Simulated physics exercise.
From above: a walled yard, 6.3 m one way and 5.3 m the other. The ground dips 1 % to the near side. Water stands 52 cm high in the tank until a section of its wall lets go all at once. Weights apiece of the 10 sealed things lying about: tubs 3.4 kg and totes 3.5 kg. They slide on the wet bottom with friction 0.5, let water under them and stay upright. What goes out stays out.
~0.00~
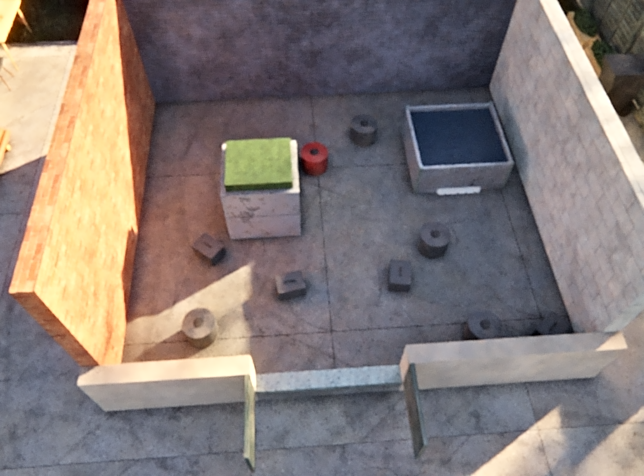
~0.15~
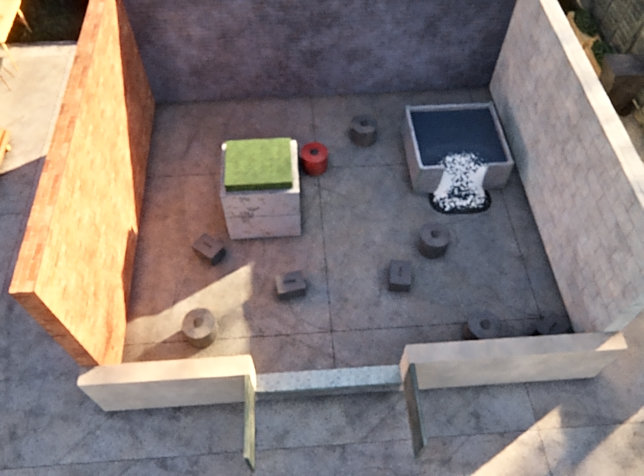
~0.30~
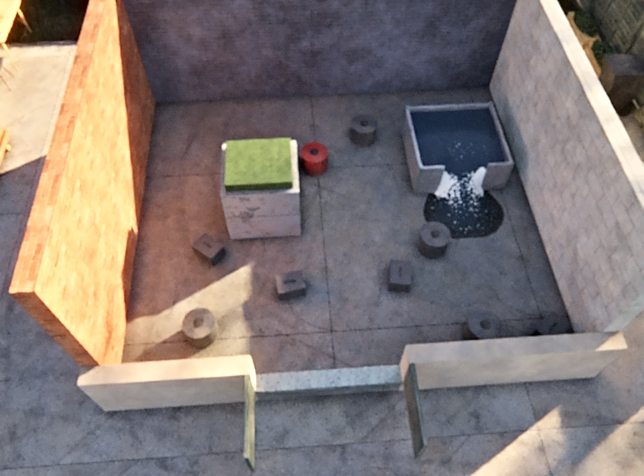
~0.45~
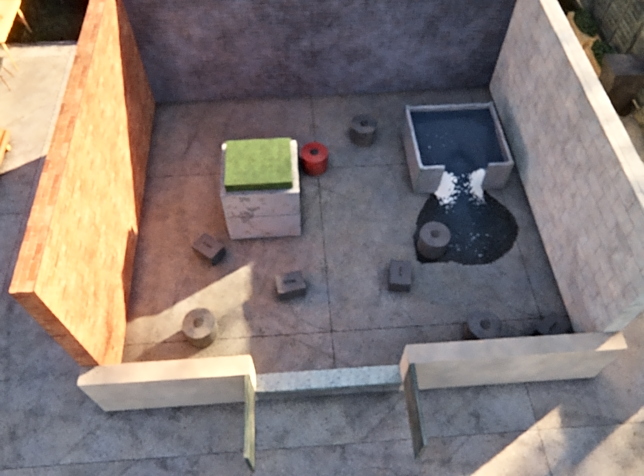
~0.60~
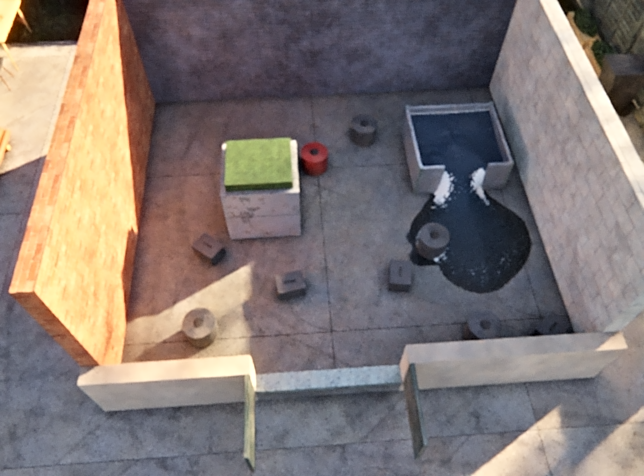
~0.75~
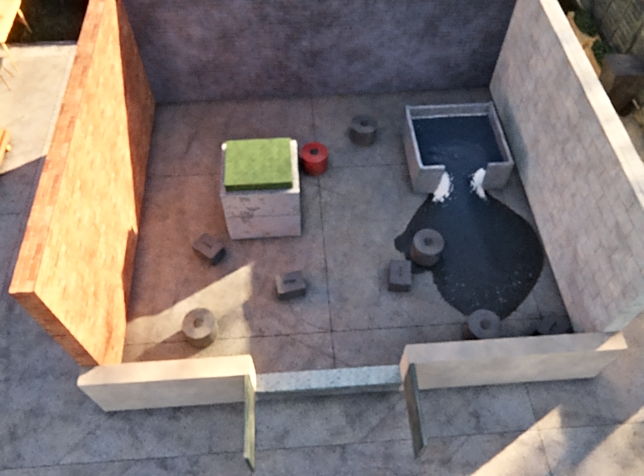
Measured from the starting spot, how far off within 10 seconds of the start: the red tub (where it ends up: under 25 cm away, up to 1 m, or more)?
The red tub stays put.
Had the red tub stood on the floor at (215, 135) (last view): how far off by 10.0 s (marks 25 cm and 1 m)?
It stays put.
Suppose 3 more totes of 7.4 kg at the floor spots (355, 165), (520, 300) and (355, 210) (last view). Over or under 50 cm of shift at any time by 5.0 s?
In turn: Under, over, less.
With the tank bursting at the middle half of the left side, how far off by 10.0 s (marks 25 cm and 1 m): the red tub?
In that case the red tub ends far away.
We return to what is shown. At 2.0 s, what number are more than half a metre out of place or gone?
I count 2.
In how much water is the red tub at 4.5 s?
About 0 cm.
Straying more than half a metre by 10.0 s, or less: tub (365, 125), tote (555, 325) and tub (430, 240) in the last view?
In that order: Under, past it, more.
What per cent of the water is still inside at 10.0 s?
About 80 per cent.
After 2.0 s the red tub is near (314, 152), 0.0 m from its start, aground; 0 of 10 are out; 3 afloat.
After 4.5 s the red tub is near (314, 152), 0.0 m from its start, aground; 3 of 10 are out; 1 afloat.
After 7.0 s the red tub is near (314, 152), 0.0 m from its start, aground; 3 of 10 are out; 3 afloat.
After 10.0 s the red tub is near (314, 152), 0.0 m from its start, aground; 3 of 10 are out; 1 afloat.
